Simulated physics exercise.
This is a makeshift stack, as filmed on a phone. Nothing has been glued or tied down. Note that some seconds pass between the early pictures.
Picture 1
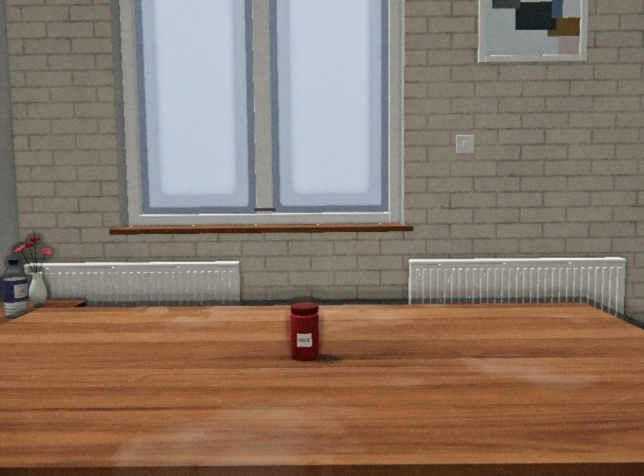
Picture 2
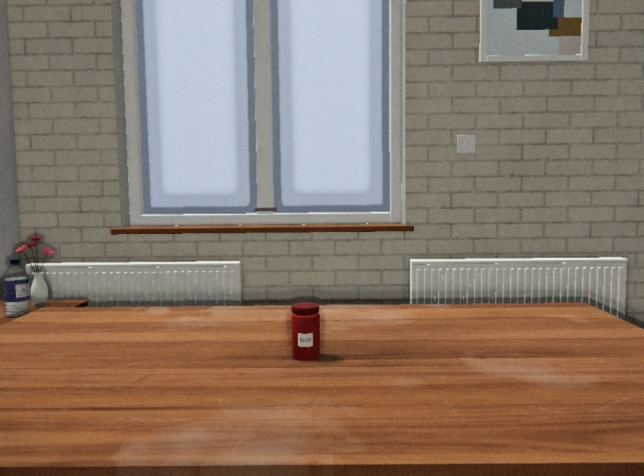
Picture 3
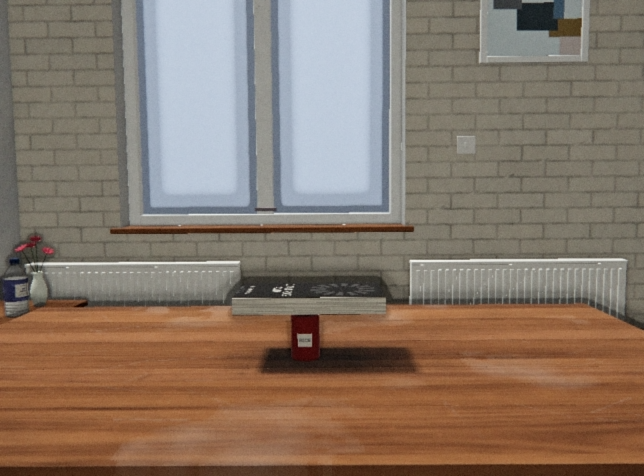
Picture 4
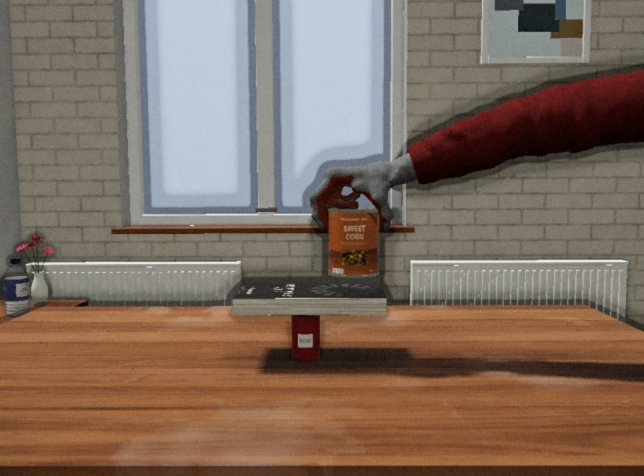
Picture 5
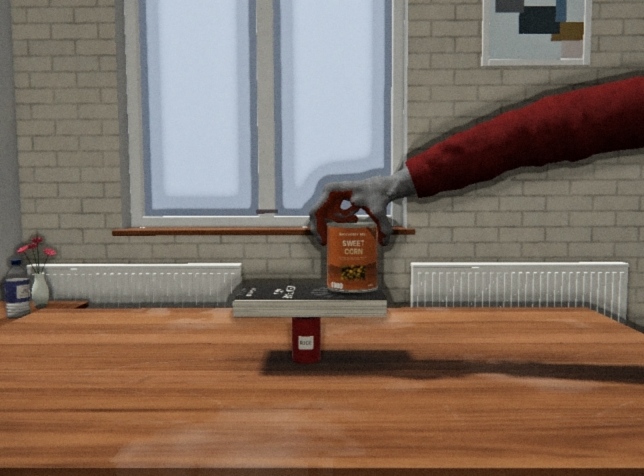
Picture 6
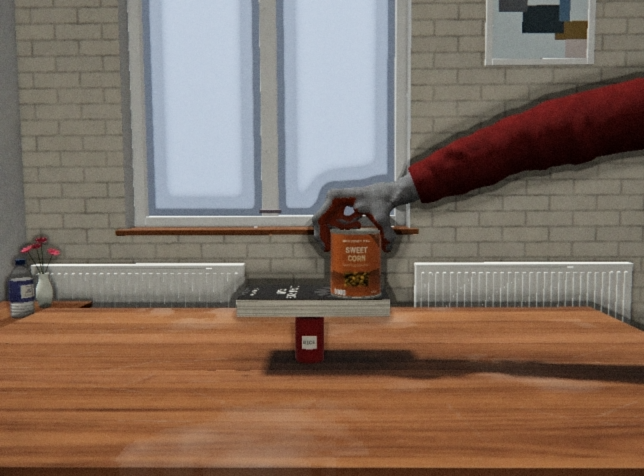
A black book appears flat on top of a small red jar on a wooden table, then a red-sleeved arm reaches in from the right and lowers an orange tin onto the book's right side, still gripping it.
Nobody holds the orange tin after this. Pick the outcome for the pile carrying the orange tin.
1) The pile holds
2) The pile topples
The answer is 2.
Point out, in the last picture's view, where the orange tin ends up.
It finishes at about (457, 352).
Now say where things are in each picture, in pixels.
The last thing is not in view yet, in the first picture.
The last thing is not in view yet, in the second picture.
The last thing is not in view yet; black book (310, 297), in the third picture.
Coming down; orange tin (354, 241); black book (311, 298), in the fourth picture.
Coming down; orange tin (352, 256); black book (311, 300), in the fifth picture.
Set down, still held; orange tin (356, 262); black book (314, 300), in the sixth picture.
Then, 0.40 s later than the last frame, orange tin now fallen; black book tilted by 49°.
Then, 0.60 s later than the last frame, black book tilted by 40°.
When it is over, fallen, orange tin; moved from the start, black book; red shaker as before. End places, in pixels of the last picture, orange tin near (457, 351). The stack gives way.
